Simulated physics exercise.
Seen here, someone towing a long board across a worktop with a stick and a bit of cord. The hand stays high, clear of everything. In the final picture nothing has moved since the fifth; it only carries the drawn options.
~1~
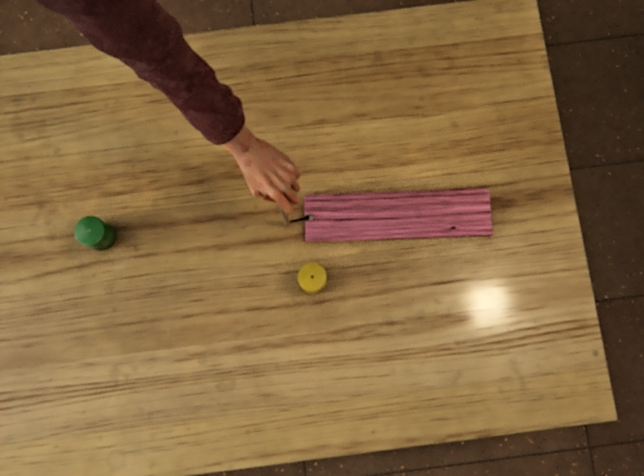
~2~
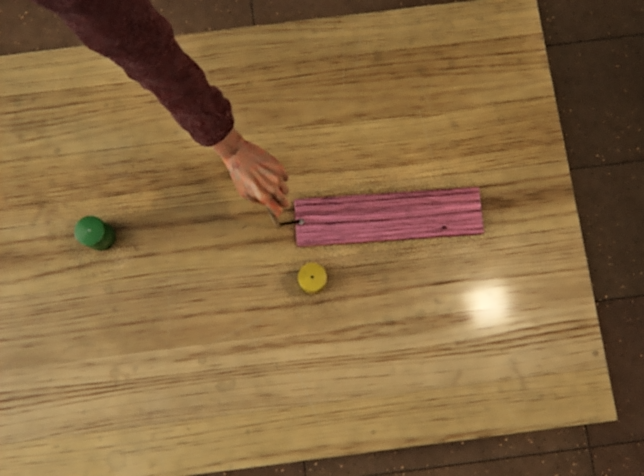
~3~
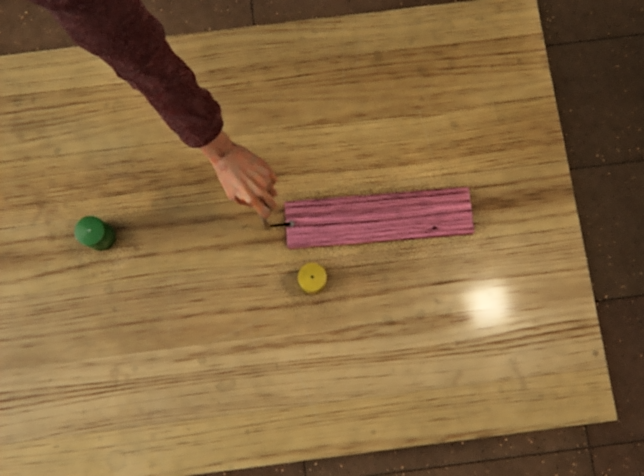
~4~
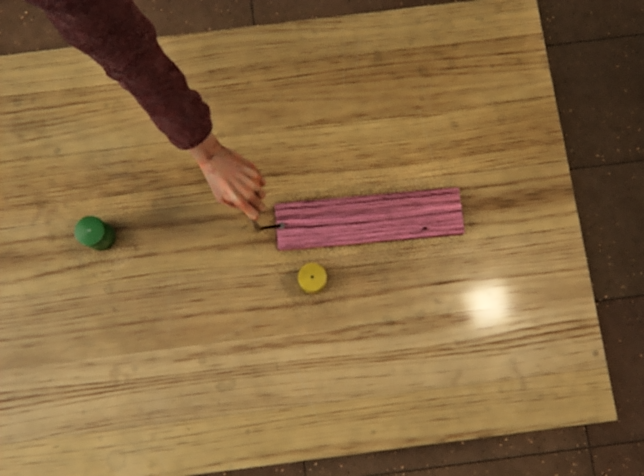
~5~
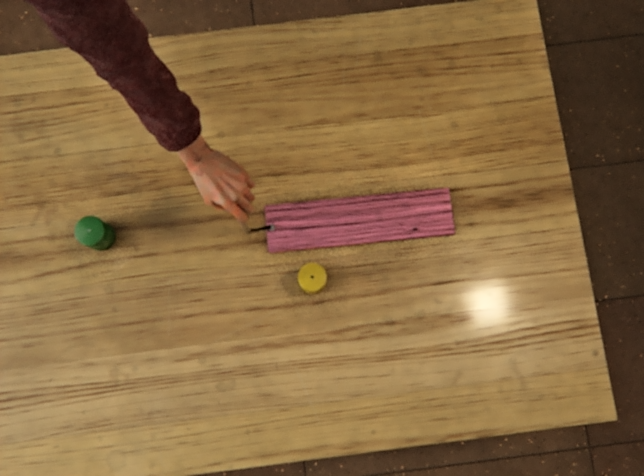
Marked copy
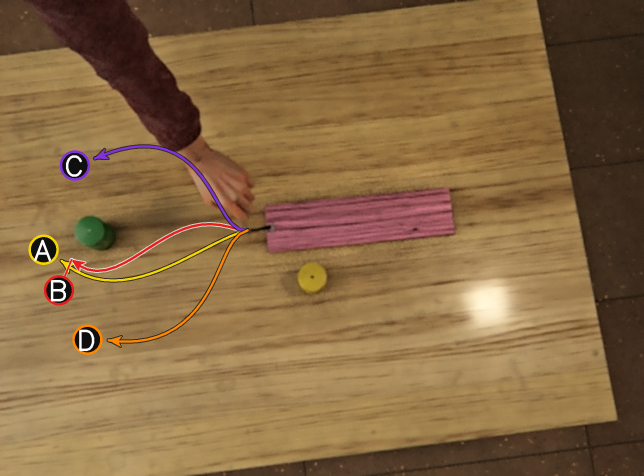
A long pink board lies right of centre on a pale wooden worktop, seen from above by a still camera, with dark tiled floor at the edges. A green tin stands to the left and a yellow tin sits just below the board. A hand in a maroon sleeve, reaching from the upper left, tows the board slowly leftward by a short stick and cord, while both tins stay put.
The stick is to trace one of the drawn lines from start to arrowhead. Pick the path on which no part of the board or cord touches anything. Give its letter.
Take C.
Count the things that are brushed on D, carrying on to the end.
In all, one.
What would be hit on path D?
The yellow tin.
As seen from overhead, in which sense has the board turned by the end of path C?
It turns clockwise.
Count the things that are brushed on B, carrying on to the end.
It touches one.
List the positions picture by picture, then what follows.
The first picture shows yellow tin (313, 279); pink board (398, 215); green tin (95, 233).
The second picture shows pink board (389, 216); green tin (95, 233).
The third picture shows pink board (379, 217); green tin (95, 233).
The fourth picture shows pink board (369, 218); green tin (95, 233).
The fifth picture shows pink board (360, 219); green tin (95, 233); yellow tin (313, 279).
On the marked copy, A from (248, 230) via (151, 274) to (61, 261); B from (248, 230) via (157, 243) to (71, 260); C from (248, 230) via (183, 158) to (95, 159); D from (248, 230) via (197, 309) to (108, 340).
With C. Early on, foot of the stick (205, 181), middle of the board (312, 208).
Further on, foot of the stick (147, 147), middle of the board (250, 183).
At the end, foot of the stick (89, 162), middle of the board (197, 175); nothing has been touched.
As for the rest, A meets the green tin; B meets the green tin; D meets the yellow tin.
